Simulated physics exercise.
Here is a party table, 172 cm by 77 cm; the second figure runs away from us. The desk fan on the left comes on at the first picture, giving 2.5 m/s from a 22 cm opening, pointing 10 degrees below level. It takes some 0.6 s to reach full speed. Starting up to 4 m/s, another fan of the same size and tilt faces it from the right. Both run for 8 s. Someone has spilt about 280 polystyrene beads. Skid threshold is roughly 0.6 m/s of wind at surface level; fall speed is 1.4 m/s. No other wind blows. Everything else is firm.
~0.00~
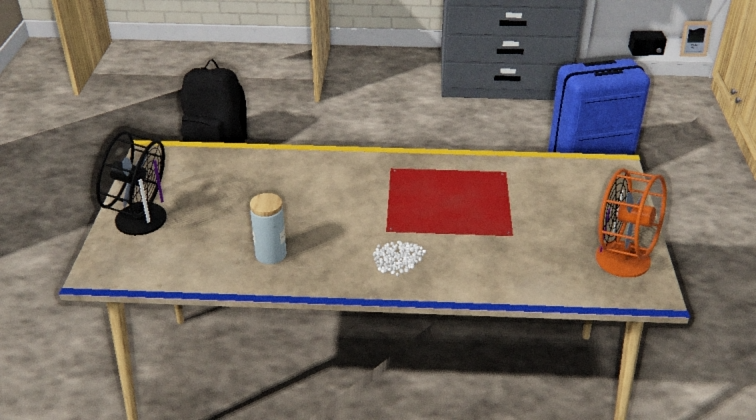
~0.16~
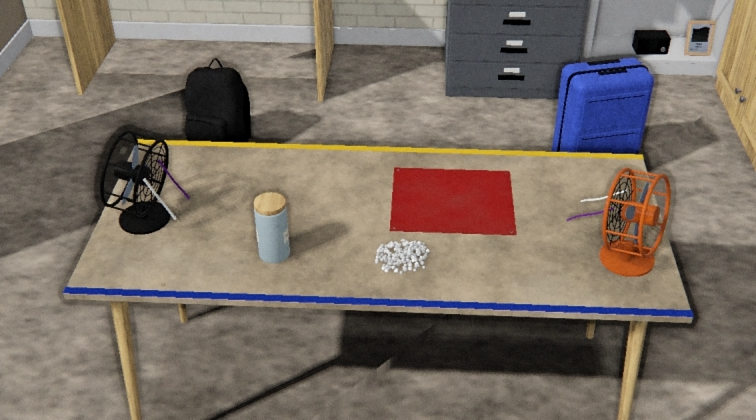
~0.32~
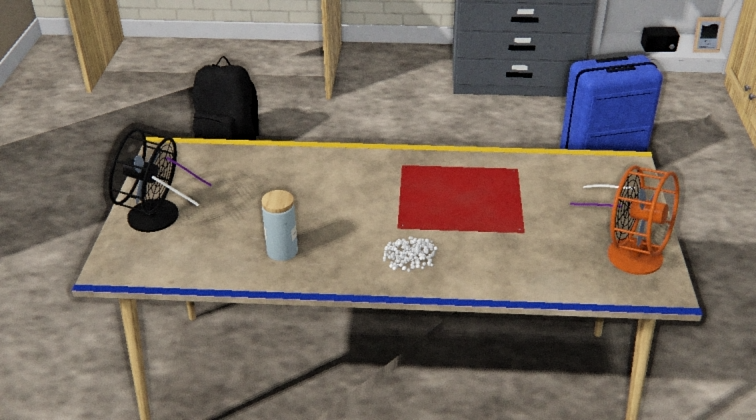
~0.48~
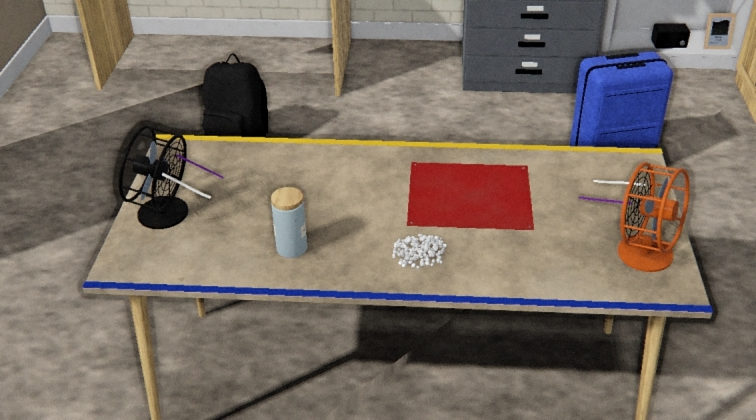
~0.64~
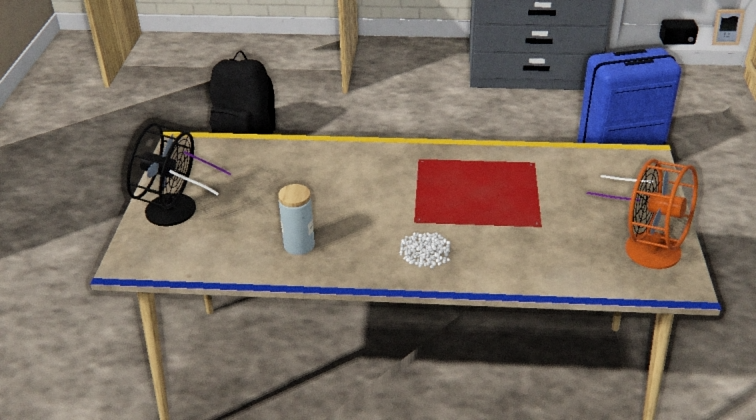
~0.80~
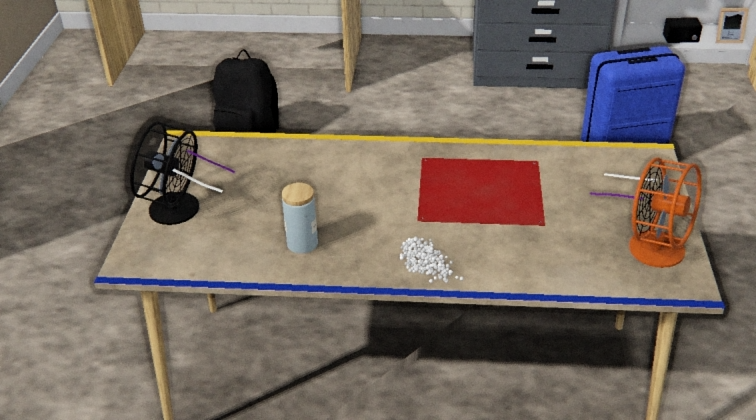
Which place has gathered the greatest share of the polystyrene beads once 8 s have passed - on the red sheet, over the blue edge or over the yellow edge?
The blue one.
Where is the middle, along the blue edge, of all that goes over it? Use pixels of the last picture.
(407, 296).
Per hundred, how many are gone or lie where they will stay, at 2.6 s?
The share is roughly 100 %.
After 1.6 s, 0 % are on the red sheet, 66 % over the blue edge and 0 % over the yellow edge; the middle of those left on the top is near (426, 282); 31 % are gone or lie where they will stay.
After 2.6 s, 0 % are on the red sheet, 100 % over the blue edge and 0 % over the yellow edge; 99 % are gone or lie where they will stay.
After 4.4 s, 0 % are on the red sheet, 100 % over the blue edge and 0 % over the yellow edge; 100 % are gone or lie where they will stay.
After 8.0 s, at the end, 0 % are on the red sheet, 100 % over the blue edge and 0 % over the yellow edge.
